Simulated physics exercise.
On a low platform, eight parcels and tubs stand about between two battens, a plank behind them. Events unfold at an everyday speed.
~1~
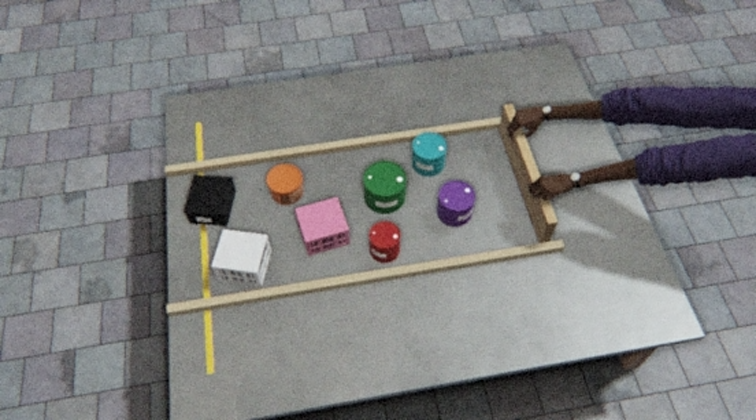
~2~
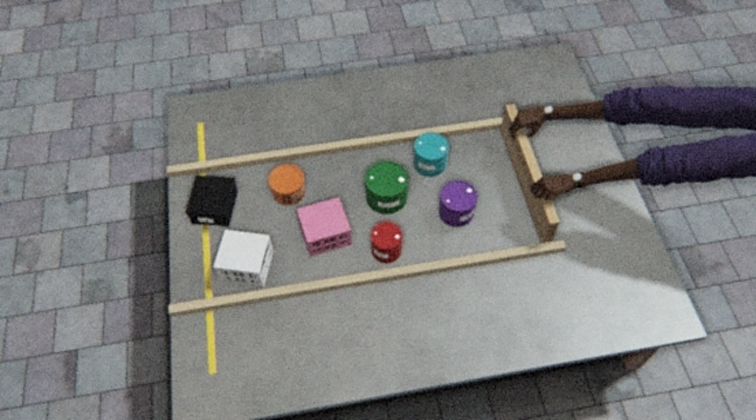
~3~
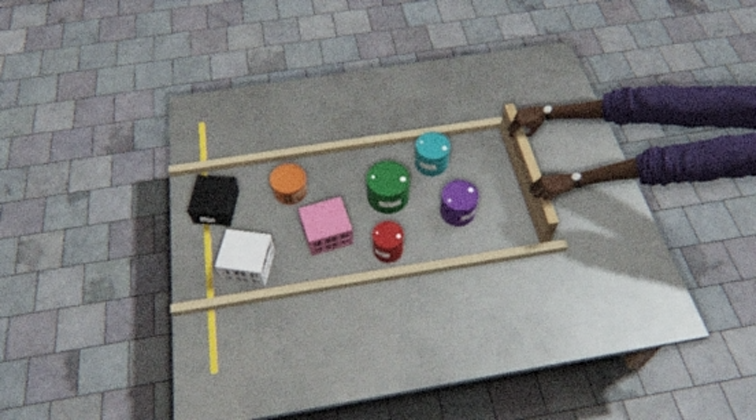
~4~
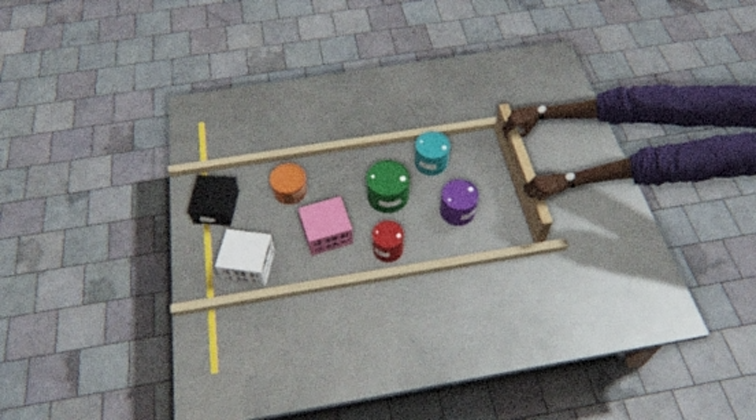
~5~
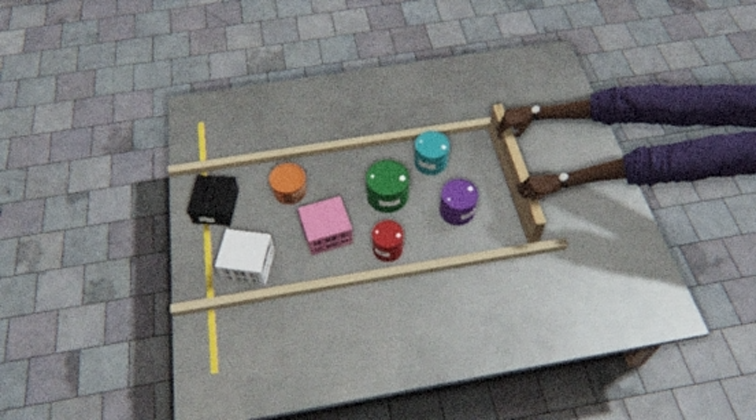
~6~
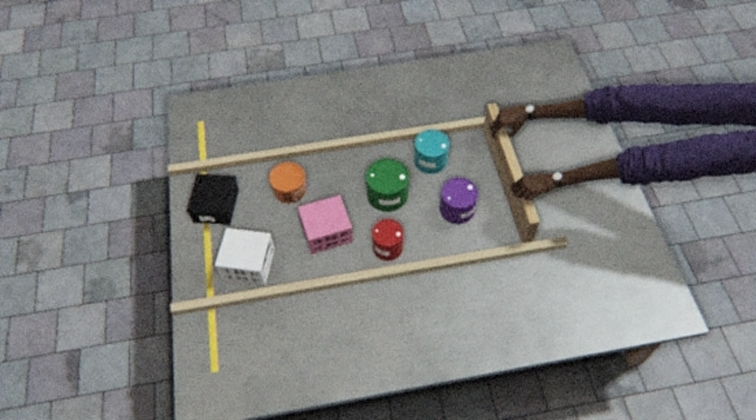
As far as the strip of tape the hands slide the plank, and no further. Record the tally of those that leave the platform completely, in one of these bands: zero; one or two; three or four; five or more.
The fall count stops at three or four.
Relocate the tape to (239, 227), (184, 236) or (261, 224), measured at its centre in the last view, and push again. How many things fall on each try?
2, 8, 1.
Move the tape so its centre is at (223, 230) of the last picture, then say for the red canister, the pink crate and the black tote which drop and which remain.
What happens is that the red canister rests in place, the pink crate winds up off it and the black tote winds up off it.
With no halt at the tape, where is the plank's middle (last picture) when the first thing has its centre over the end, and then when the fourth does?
First around (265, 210), then around (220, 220).
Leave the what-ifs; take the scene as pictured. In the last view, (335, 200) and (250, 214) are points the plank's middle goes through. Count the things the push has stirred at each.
The first count is 7, and then it's 8.
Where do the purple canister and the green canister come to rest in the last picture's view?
Purple canister: About (187, 250); green canister: About (181, 214).
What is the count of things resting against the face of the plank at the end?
That makes 4.
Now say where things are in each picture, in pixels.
In the first picture, black tote (211, 201); white crate (242, 258); orange pail (286, 185); plank (526, 172); tape (204, 234).
In the second picture, white crate (244, 259); turquoise canister (431, 155).
In the third picture, orange pail (289, 185); green canister (388, 187).
In the fourth picture, black tote (214, 201); pink crate (326, 226).
In the fifth picture, white crate (246, 258); plank (515, 173).
In the sixth picture, black tote (214, 200); white crate (246, 257); orange pail (289, 183); plank (509, 172); tape (207, 233).
Soon after, none off yet; black tote at rest near (214, 200); white crate at rest near (246, 257); orange pail at rest near (289, 183).
Then, none off yet; black tote at rest near (214, 200); white crate moved about its own width near (213, 265); orange pail moved about its own width near (256, 184).
At rest, the number that fall off is three or four; fallen, pink crate, orange pail, white crate and black tote.
